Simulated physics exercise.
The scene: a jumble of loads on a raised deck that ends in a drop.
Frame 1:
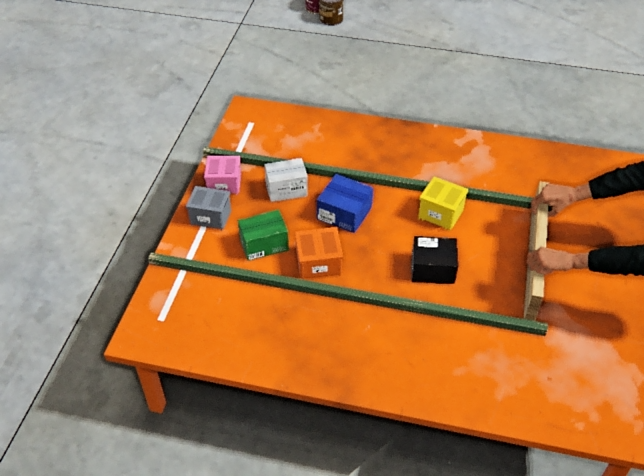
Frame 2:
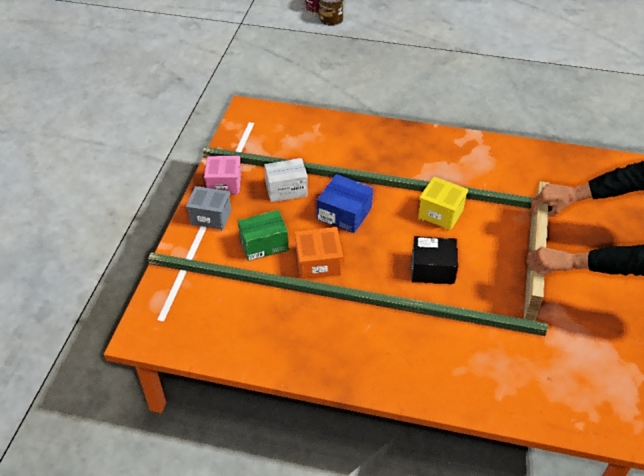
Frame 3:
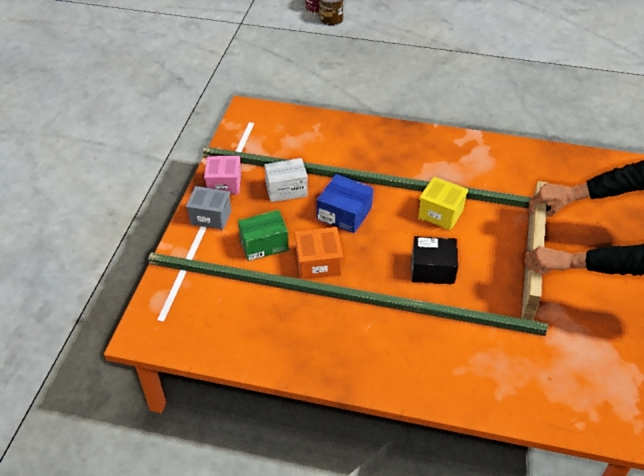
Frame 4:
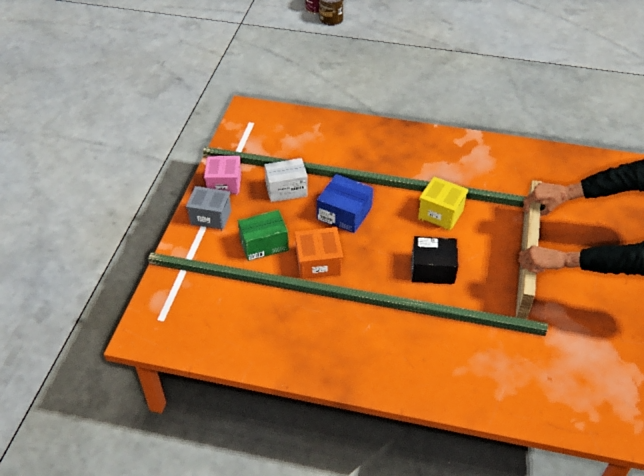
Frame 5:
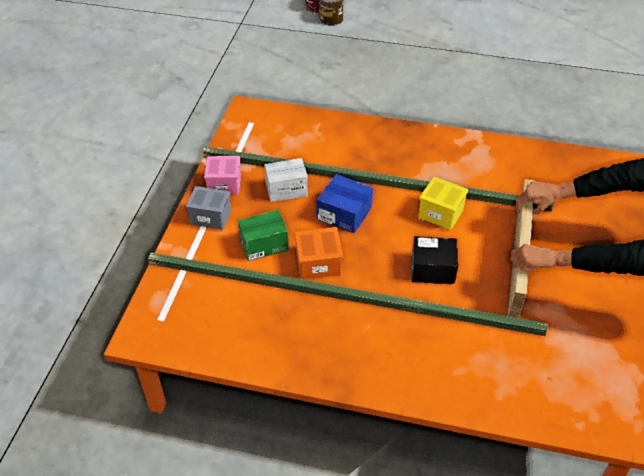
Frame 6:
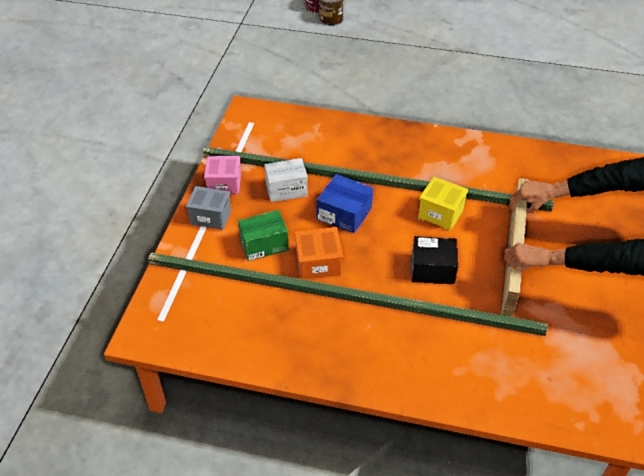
Two hands slide a wooden plank slightly left across an orange table toward several colourful boxes.
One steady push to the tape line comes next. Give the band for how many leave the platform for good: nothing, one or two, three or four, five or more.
The ones that plunge will number five or more.
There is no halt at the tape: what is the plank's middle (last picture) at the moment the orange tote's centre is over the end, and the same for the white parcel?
Roughly at (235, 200) and roughly at (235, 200).
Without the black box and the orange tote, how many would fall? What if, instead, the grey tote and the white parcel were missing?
You'd see 4 fallen, and 4 in the other try.
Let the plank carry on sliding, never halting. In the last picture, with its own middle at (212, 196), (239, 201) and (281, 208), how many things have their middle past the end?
In order, that gives 6, then 3, then 0.
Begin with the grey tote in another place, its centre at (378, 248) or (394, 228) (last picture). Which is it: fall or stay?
First place: It goes off; second place: It stays up.
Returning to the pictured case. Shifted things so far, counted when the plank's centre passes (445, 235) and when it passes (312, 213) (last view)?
At the first spot the count is 2, and at the second it is 6.
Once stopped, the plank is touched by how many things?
Looks like 2 of them, all told.
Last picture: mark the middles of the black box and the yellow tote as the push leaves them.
Listed as asked: First (182, 216), and then (207, 168).
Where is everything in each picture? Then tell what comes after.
Pink tote (223, 176); grey tote (210, 209); green box (263, 235); plank (537, 250); tape (211, 210), in the first frame.
Grey tote (210, 209); yellow tote (442, 204), in the second frame.
Green box (263, 235); plank (535, 250), in the third frame.
Pink tote (223, 176); blue parcel (345, 204), in the fourth frame.
Grey tote (210, 209); orange tote (319, 254), in the fifth frame.
Pink tote (223, 176); grey tote (210, 209); green box (263, 235); plank (515, 246); tape (211, 210), in the sixth frame.
A little later, none off yet; pink tote at rest near (223, 176); grey tote at rest near (210, 209); green box at rest near (263, 235).
When it is over, the number that fall off is five or more; down, blue parcel, orange tote, white parcel, green box, grey tote and pink tote.
